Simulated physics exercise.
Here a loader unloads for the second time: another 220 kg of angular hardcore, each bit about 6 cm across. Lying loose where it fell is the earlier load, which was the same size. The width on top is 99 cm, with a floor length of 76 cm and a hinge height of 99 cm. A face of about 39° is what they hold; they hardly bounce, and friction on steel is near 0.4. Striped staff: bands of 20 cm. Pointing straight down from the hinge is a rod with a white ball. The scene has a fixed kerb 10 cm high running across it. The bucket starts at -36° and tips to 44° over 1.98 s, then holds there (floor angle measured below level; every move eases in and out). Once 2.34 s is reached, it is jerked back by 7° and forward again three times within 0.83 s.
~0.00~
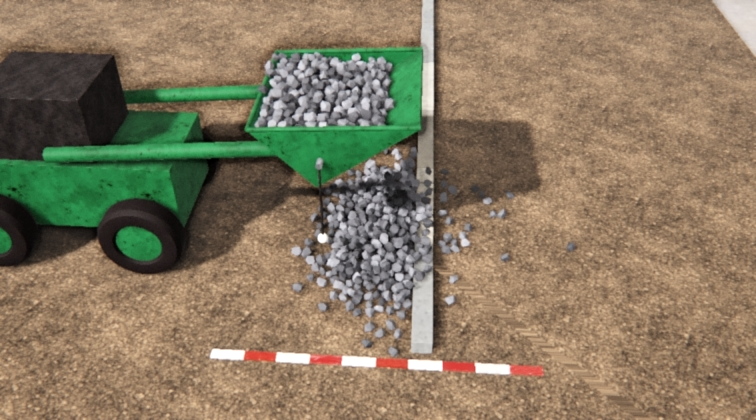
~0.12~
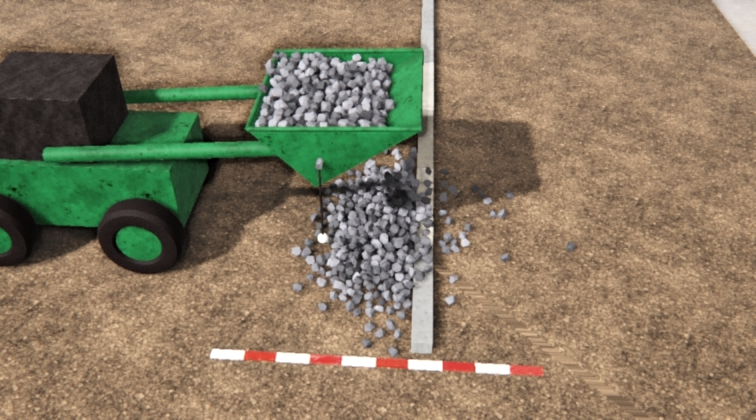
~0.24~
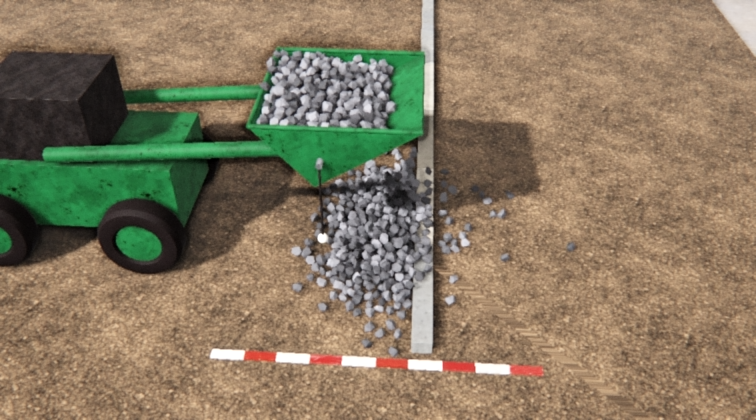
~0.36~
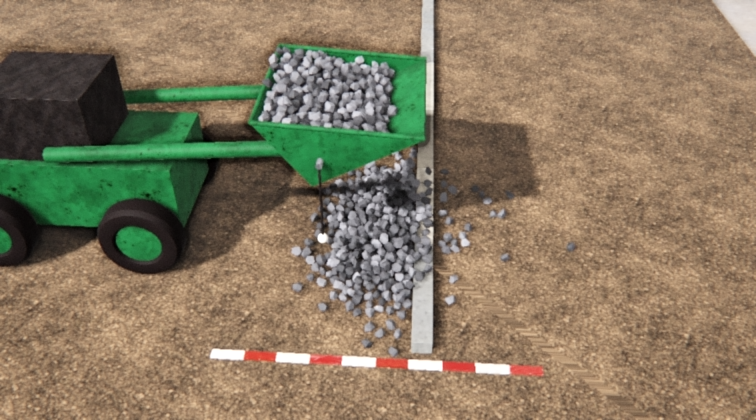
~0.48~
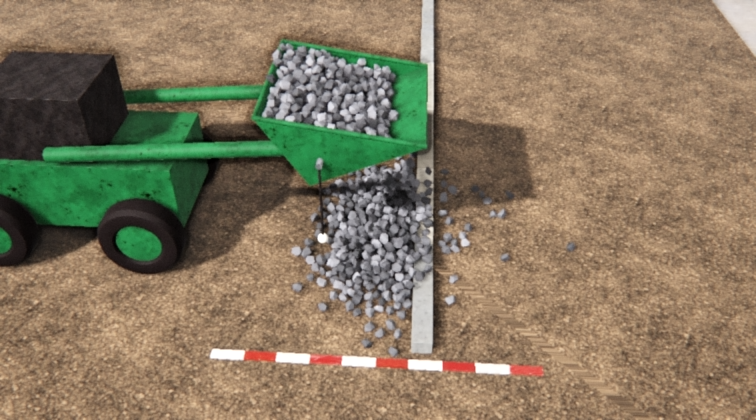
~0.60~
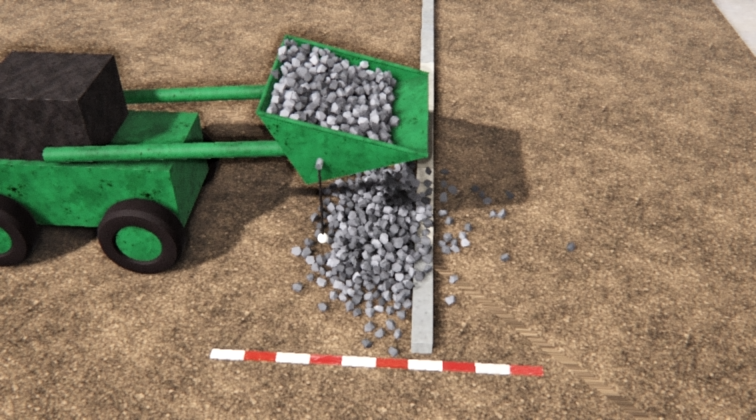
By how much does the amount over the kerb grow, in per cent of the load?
About 58 per cent.
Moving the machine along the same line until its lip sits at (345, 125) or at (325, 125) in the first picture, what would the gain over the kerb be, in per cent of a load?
Roughly 0 and 0 percent, in that order.
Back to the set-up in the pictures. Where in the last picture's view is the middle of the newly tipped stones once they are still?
Around (440, 223).
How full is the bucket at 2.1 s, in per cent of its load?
Roughly 15 parts in a hundred of the load.
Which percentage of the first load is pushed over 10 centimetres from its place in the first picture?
Roughly 0 per cent of them.
After 1.5 s the floor is at 31°; in per cent of one load, 98 in the bucket, 98 on this side of the kerb, 4 over the kerb; the foremost stones are at (502, 213).
After 2.1 s the floor is at 44°; in per cent of one load, 15 in the bucket, 151 on this side of the kerb, 34 over the kerb; the foremost stones are at (514, 236).
After 3.6 s the floor is at 44°; in per cent of one load, 0 in the bucket, 138 on this side of the kerb, 62 over the kerb; the foremost stones are at (561, 241).
After 6.0 s the floor is at 44°; in per cent of one load, 0 in the bucket, 138 on this side of the kerb, 62 over the kerb; the foremost stones are at (561, 241). Net gain over the kerb, 58.
